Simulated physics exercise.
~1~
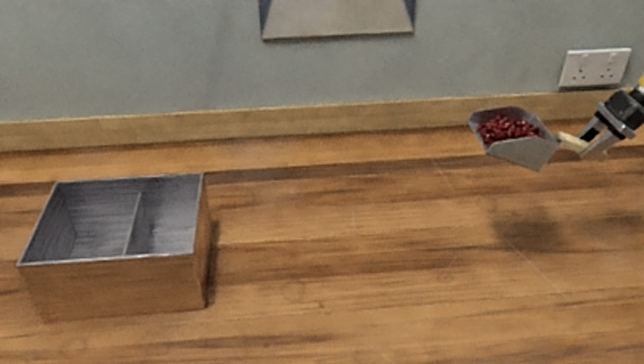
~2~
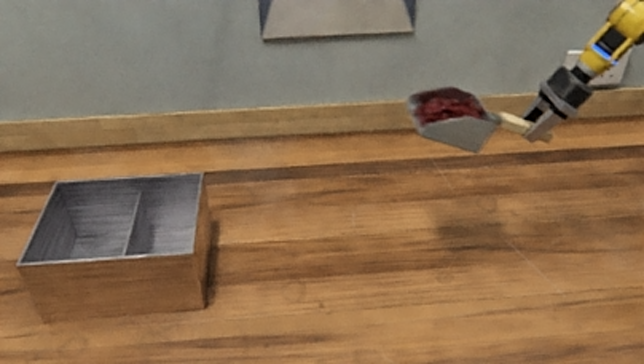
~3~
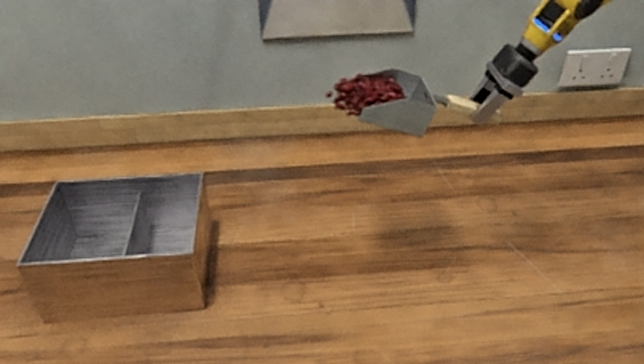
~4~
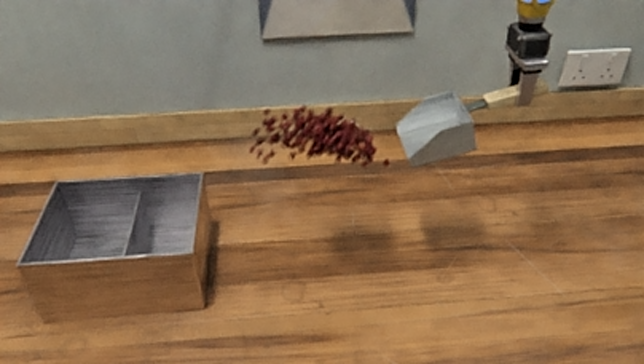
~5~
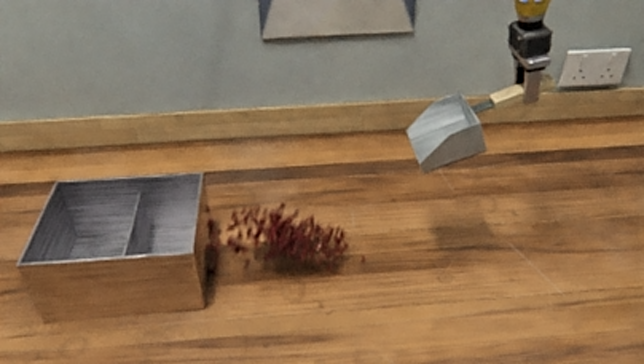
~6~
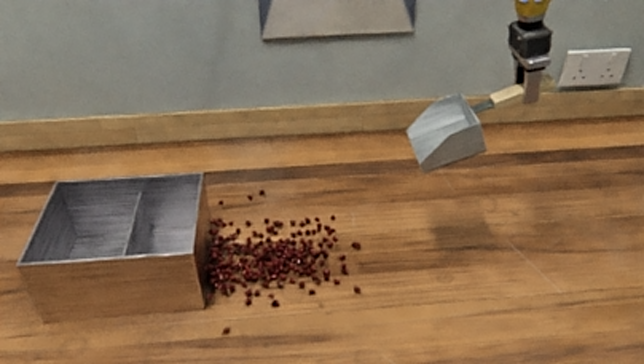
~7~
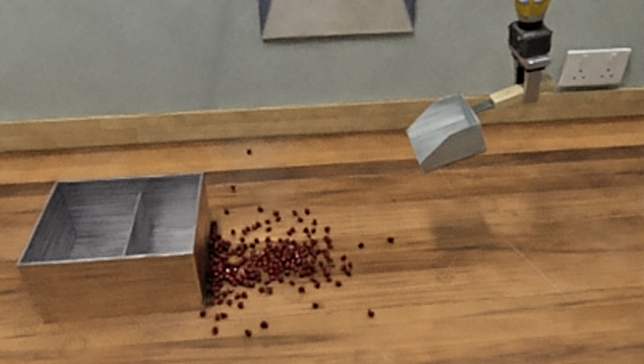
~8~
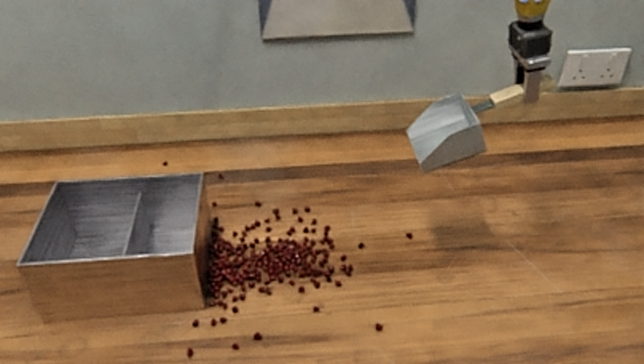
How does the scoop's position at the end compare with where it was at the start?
At the end the scoop is somewhat farther left than at the start, closer to the divided box but still well to the right of it.
